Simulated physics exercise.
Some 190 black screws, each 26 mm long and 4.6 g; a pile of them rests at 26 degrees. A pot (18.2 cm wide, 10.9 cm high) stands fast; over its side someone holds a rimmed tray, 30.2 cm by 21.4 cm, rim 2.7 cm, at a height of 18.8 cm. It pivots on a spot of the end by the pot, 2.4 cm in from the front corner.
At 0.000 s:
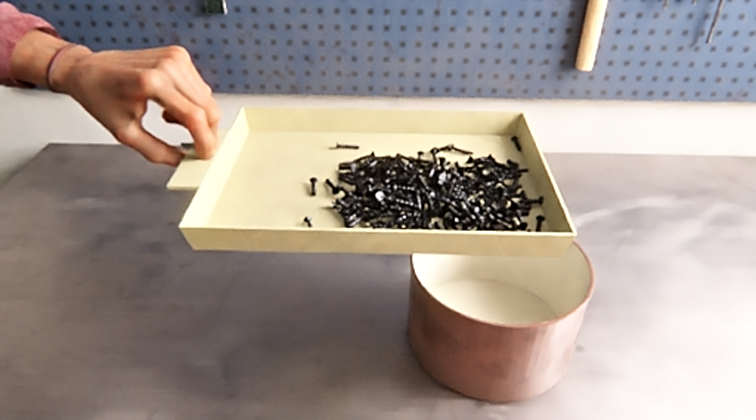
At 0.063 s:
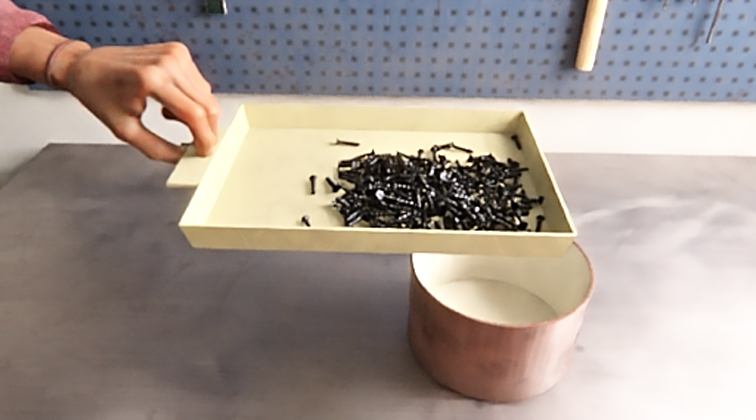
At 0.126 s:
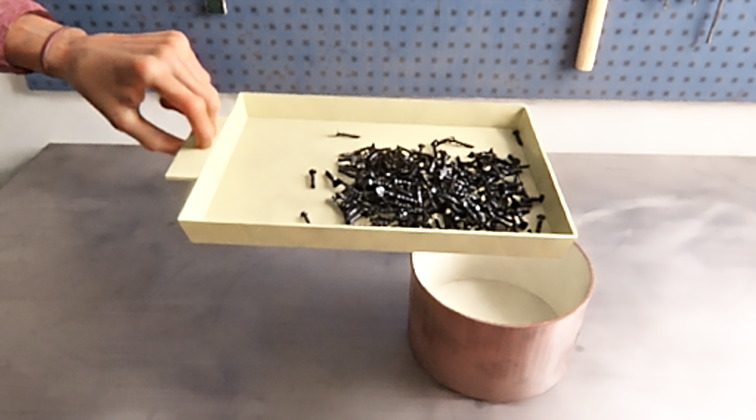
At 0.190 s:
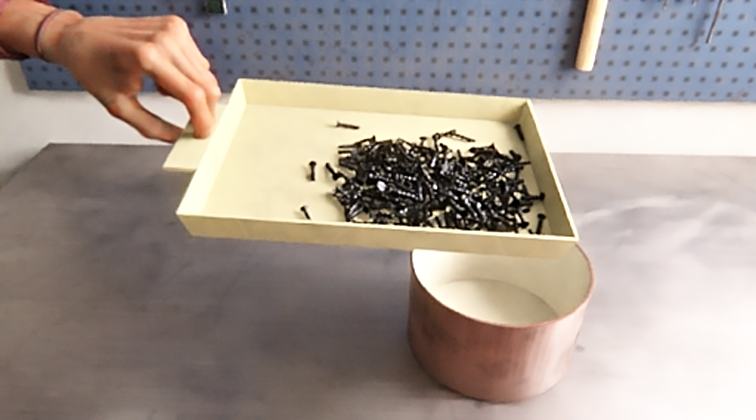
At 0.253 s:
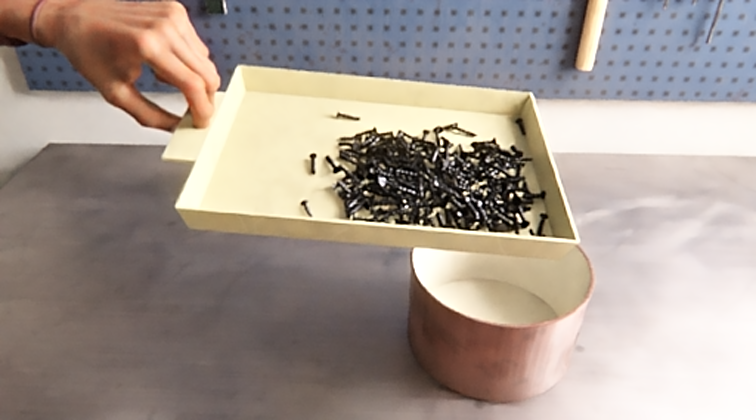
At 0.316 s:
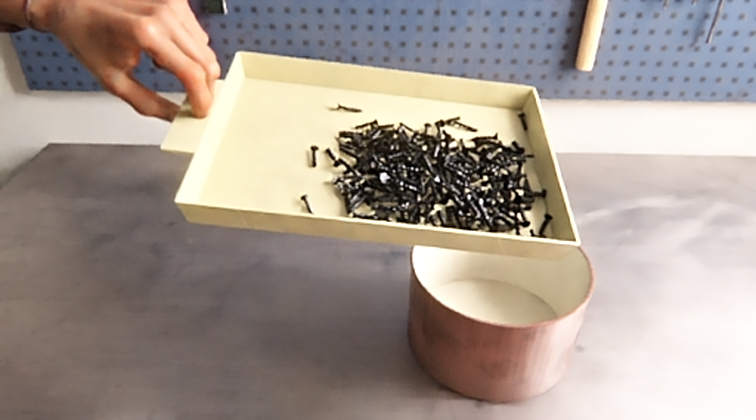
At a workbench before a blue pegboard, a hand held a cream tray of black screws over a round pot and slowly raised its left side, tilting it slightly while the pile barely shifted.
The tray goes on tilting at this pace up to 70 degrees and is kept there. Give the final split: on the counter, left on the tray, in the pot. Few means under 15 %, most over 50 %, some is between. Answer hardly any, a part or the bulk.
Counter the bulk, tray a part, pot hardly any.
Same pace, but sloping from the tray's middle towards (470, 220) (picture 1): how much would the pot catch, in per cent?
Some 0 per cent.
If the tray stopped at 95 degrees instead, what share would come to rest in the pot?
It would be near 0 per cent.
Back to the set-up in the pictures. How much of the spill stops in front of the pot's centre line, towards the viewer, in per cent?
Roughly 100 per cent.
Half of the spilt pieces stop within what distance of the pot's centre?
Some 16 cm.
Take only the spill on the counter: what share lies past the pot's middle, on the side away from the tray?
About 80 per cent.
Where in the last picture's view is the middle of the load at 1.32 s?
Around (507, 192).
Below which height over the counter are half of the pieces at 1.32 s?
About 24 cm.
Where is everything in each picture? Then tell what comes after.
Tray tilt 0 degrees, front corners at (189, 222) and (567, 230); middle of the pieces at (435, 187); pot at (500, 261), in the first picture.
Tray tilt 1 degrees, front corners at (188, 220) and (567, 231); middle of the pieces at (435, 186), in the second picture.
Tray tilt 3 degrees, front corners at (188, 215) and (568, 232), lowest corner right front; middle of the pieces at (436, 182), in the third picture.
Tray tilt 6 degrees, front corners at (187, 209) and (569, 234), lowest corner right front; middle of the pieces at (436, 178), in the fourth picture.
Tray tilt 9 degrees, front corners at (186, 203) and (570, 236), lowest corner right front; middle of the pieces at (438, 173), in the fifth picture.
Tray tilt 12 degrees, front corners at (185, 197) and (571, 238), lowest corner right front; middle of the pieces at (439, 169); pot at (500, 261). The tray's pace is about 45 degrees a second, in the sixth picture.
After 0.92 s, tilt 39 degrees; the tray holds 100 %, the pot 0 %.
Then, at 1.32 s, tilt 57 degrees; the tray holds 100 %, the pot 0 %.
Then, at 1.81 s, tilt 70 degrees; the tray holds 70 %, the pot 0 %.
In the end, at 3.6 s, counter 75 %, tray 25 %, pot 0 %.
